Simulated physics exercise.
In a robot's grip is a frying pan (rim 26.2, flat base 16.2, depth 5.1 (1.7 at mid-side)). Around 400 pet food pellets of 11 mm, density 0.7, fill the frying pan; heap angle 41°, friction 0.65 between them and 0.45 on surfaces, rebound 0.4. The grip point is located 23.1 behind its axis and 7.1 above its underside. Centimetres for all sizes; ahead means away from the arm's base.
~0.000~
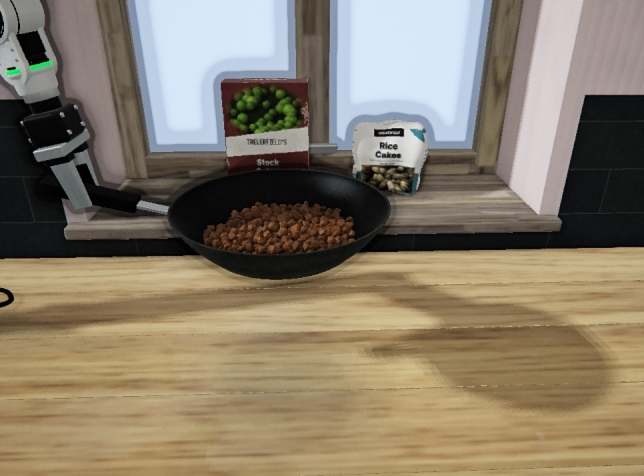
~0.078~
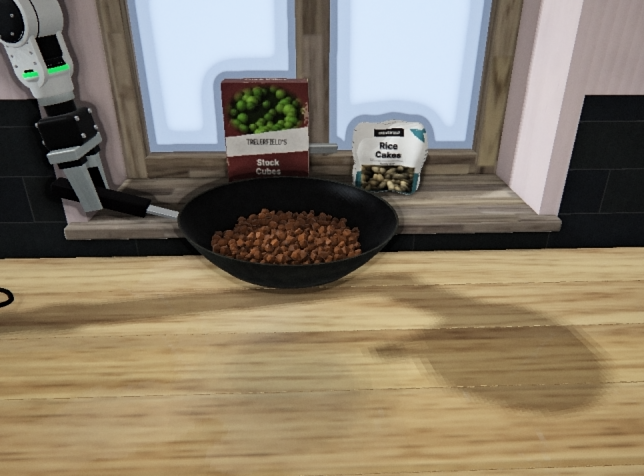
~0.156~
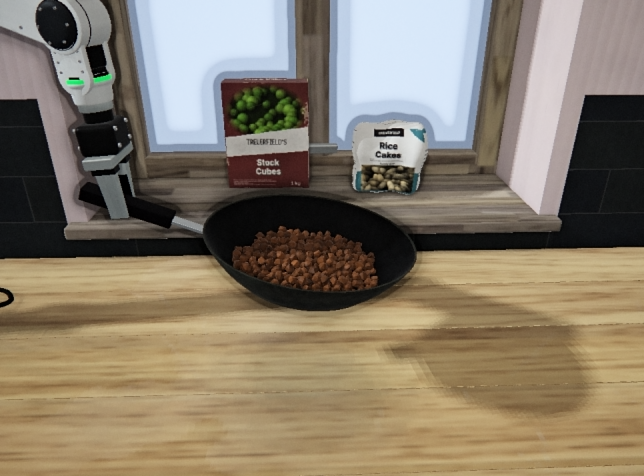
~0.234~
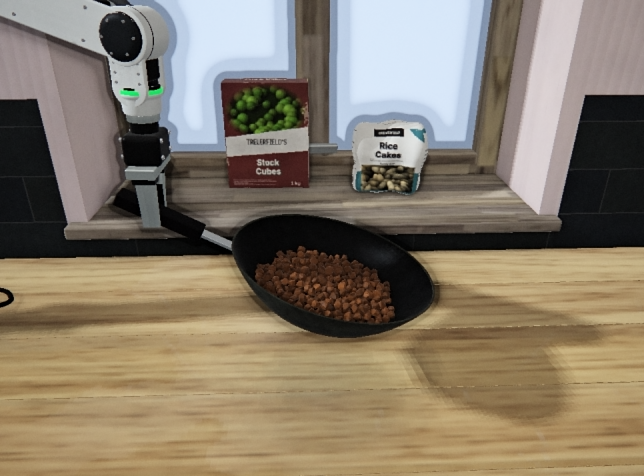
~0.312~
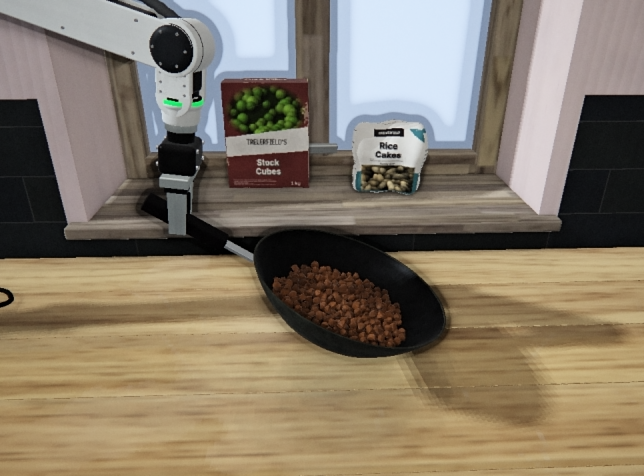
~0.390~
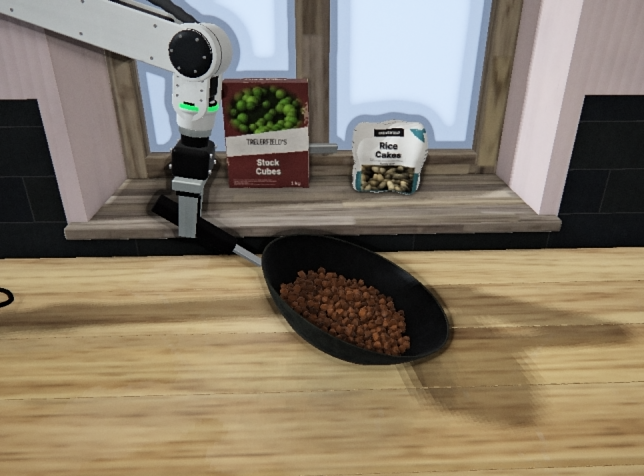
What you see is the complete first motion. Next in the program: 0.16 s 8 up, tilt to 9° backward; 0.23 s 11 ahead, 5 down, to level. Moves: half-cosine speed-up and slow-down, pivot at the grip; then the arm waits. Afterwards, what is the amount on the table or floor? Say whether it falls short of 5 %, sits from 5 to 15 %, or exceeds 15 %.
It sits from 5 to 15 %.
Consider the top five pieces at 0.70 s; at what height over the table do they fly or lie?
Some 52 cm.
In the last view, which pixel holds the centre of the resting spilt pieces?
Approximately at (606, 366).
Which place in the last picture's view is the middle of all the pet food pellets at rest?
Roughly at pixel (491, 237).
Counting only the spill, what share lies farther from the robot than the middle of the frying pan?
That comes to around 100 percent.
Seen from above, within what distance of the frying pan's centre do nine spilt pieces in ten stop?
About 40 cm from the centre.
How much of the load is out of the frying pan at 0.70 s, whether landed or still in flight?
Running total: Approx. 98 %.
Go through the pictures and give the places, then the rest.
The first picture shows the frying pan middle at (281, 225), level; upper third of the load around (285, 229), from x 205 to 350, top at y 205; 398 in the frying pan.
The second picture shows the frying pan middle at (290, 233), tilted 2° forward; upper third of the load around (275, 237), from x 215 to 360, top at y 215.
The third picture shows the frying pan middle at (309, 254), tilted 7° forward; upper third of the load around (282, 257), from x 235 to 375, top at y 230.
The fourth picture shows the frying pan middle at (330, 279), tilted 14° forward; upper third of the load around (292, 277), from x 260 to 390, top at y 250.
The fifth picture shows the frying pan middle at (344, 297), tilted 19° forward; upper third of the load around (307, 293), from x 275 to 400, top at y 265.
The sixth picture shows the frying pan middle at (349, 304), tilted 21° forward; upper third of the load around (314, 300), from x 285 to 405, top at y 270; 398 in the frying pan.
After 0.55 s, tilted 9° backward, highest piece 37 above the table; 398 in the frying pan.
After 0.70 s, tilted 2° backward, highest piece 53 above the table; 9 in the frying pan, 389 in flight or on a rim.
After 0.98 s, level, highest piece 29 above the table; 370 in the frying pan, 28 in flight or on a rim.
After 2.03 s, level, highest piece 26 above the table; 370 in the frying pan, 28 on the table or floor.
In the end, 370 in the frying pan, 28 on the table or floor. That is 7 % on the table or floor.
